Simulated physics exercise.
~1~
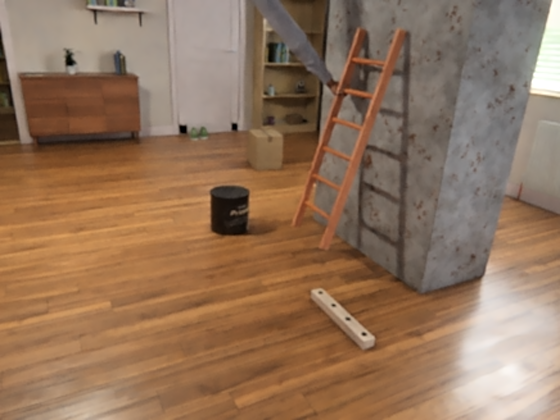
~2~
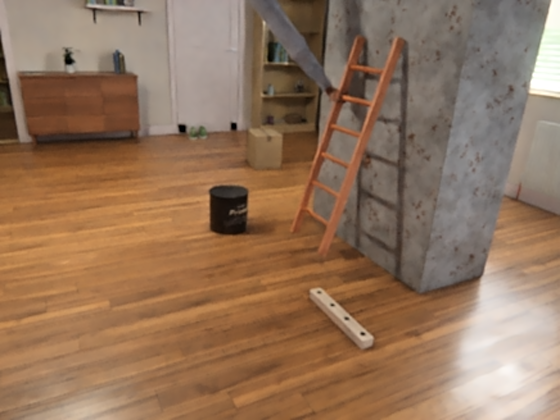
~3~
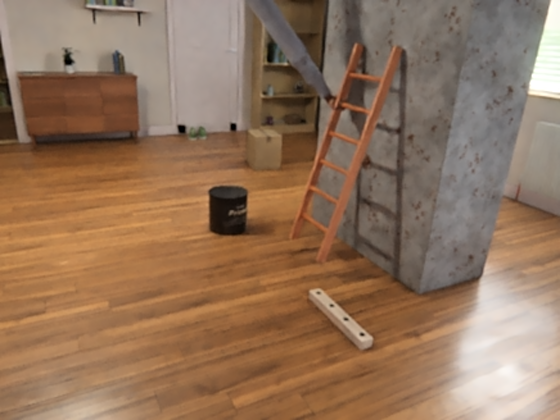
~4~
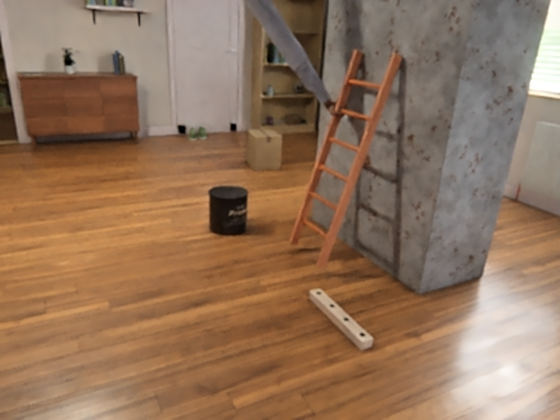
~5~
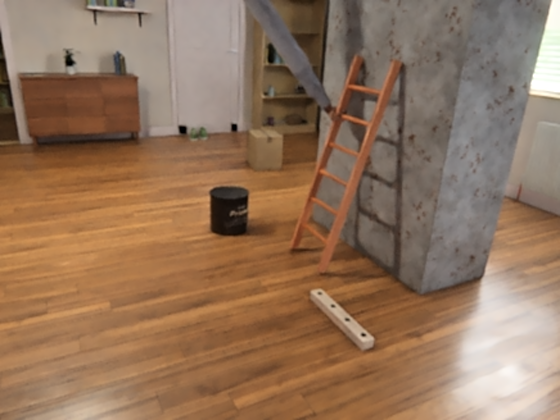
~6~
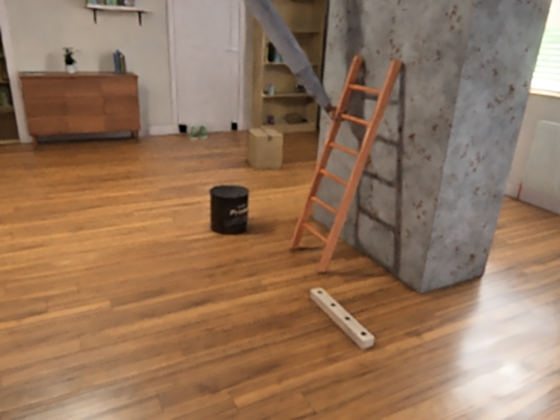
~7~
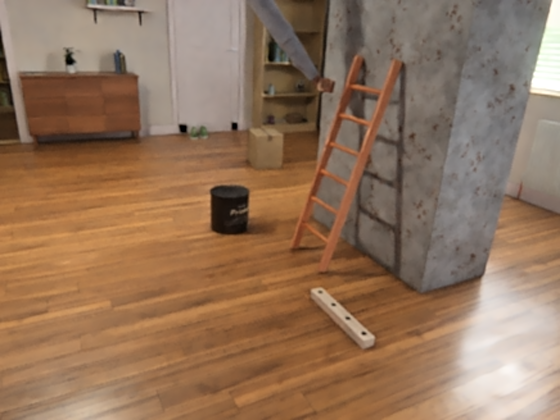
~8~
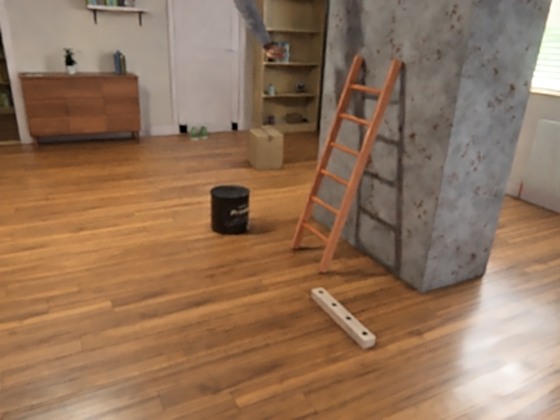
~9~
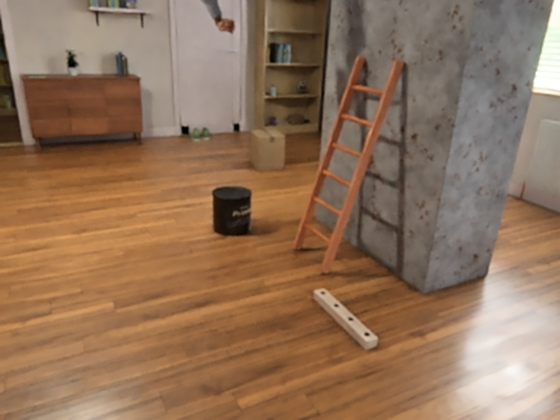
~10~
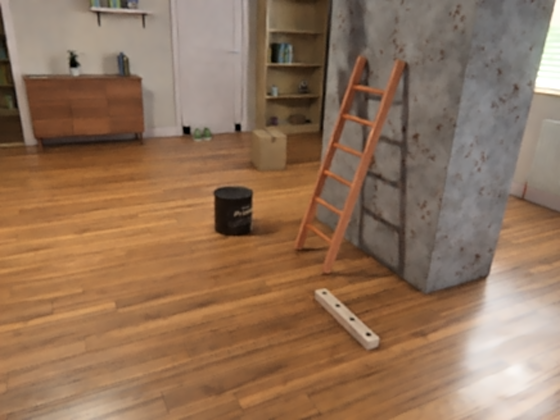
In this clip, a hand leans an orange ladder against a gray concrete pillar, its feet sliding a little way down the wooden floor, then lets go and withdraws. The ladder stays leaning, with the black pail and the pale wooden strip still in place.
